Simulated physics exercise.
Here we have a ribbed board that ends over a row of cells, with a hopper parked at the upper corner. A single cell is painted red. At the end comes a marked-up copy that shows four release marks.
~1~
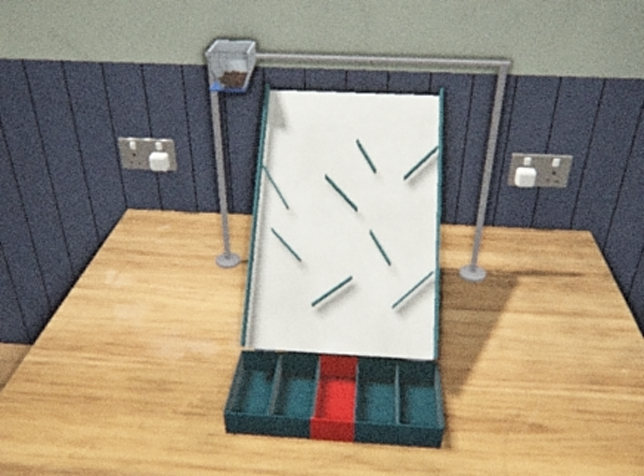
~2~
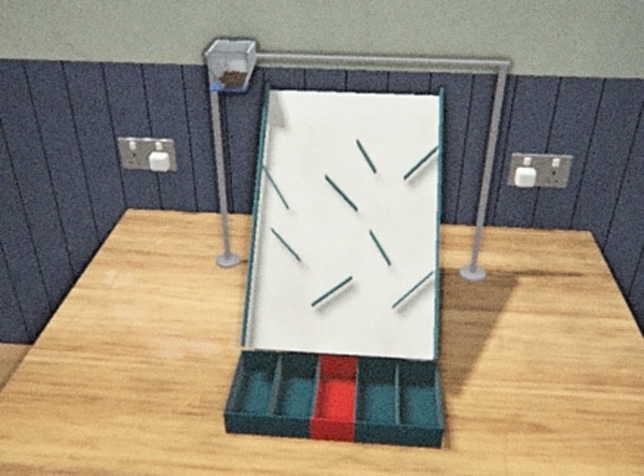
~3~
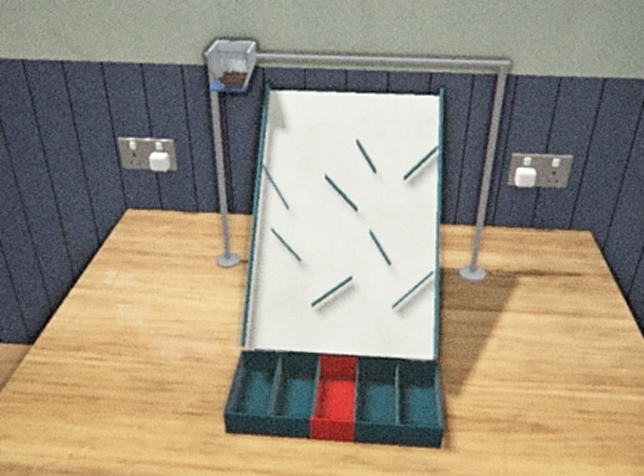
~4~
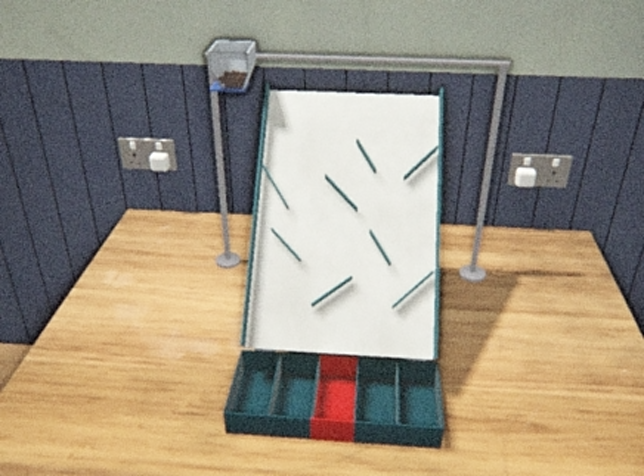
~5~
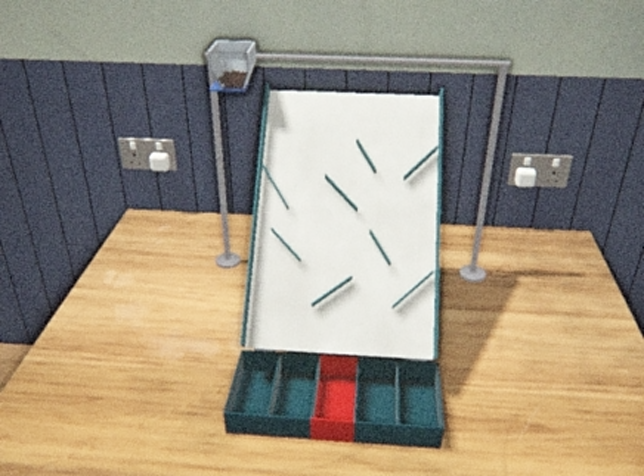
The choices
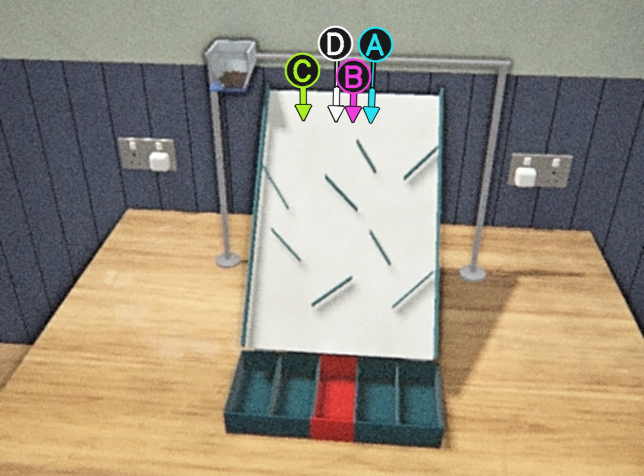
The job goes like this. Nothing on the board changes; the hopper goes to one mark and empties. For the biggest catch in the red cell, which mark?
I would pick mark A.
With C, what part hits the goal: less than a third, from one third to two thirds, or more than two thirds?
It is less than a third.
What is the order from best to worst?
Best to worst: A, B, D, C.
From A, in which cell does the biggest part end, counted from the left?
The third.
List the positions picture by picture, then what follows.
Hopper near (234, 77), allspice berries, door shut, in the first picture.
Ribs (357, 139) to (376, 169), (405, 176) to (437, 146), (263, 164) to (287, 206), in the second picture.
Ribs (325, 174) to (357, 208), (271, 228) to (300, 259), (370, 229) to (390, 263), in the third picture.
Ribs (311, 304) to (352, 276), (393, 306) to (433, 271), in the fourth picture.
Red cell near (332, 429), number 3 of 5 from the left, in the fifth picture.
On the marked copy, mark A meets the board at (370, 117); mark B meets the board at (353, 116); mark C meets the board at (303, 114); mark D meets the board at (336, 115).
If A is chosen, close to two thirds in the red cell, close to a third in other cells.
If B is chosen, close to half in the red cell, close to half in other cells.
If C is chosen, only a few in the red cell, all but a few in other cells.
If D is chosen, close to a quarter in the red cell, the bulk in other cells.
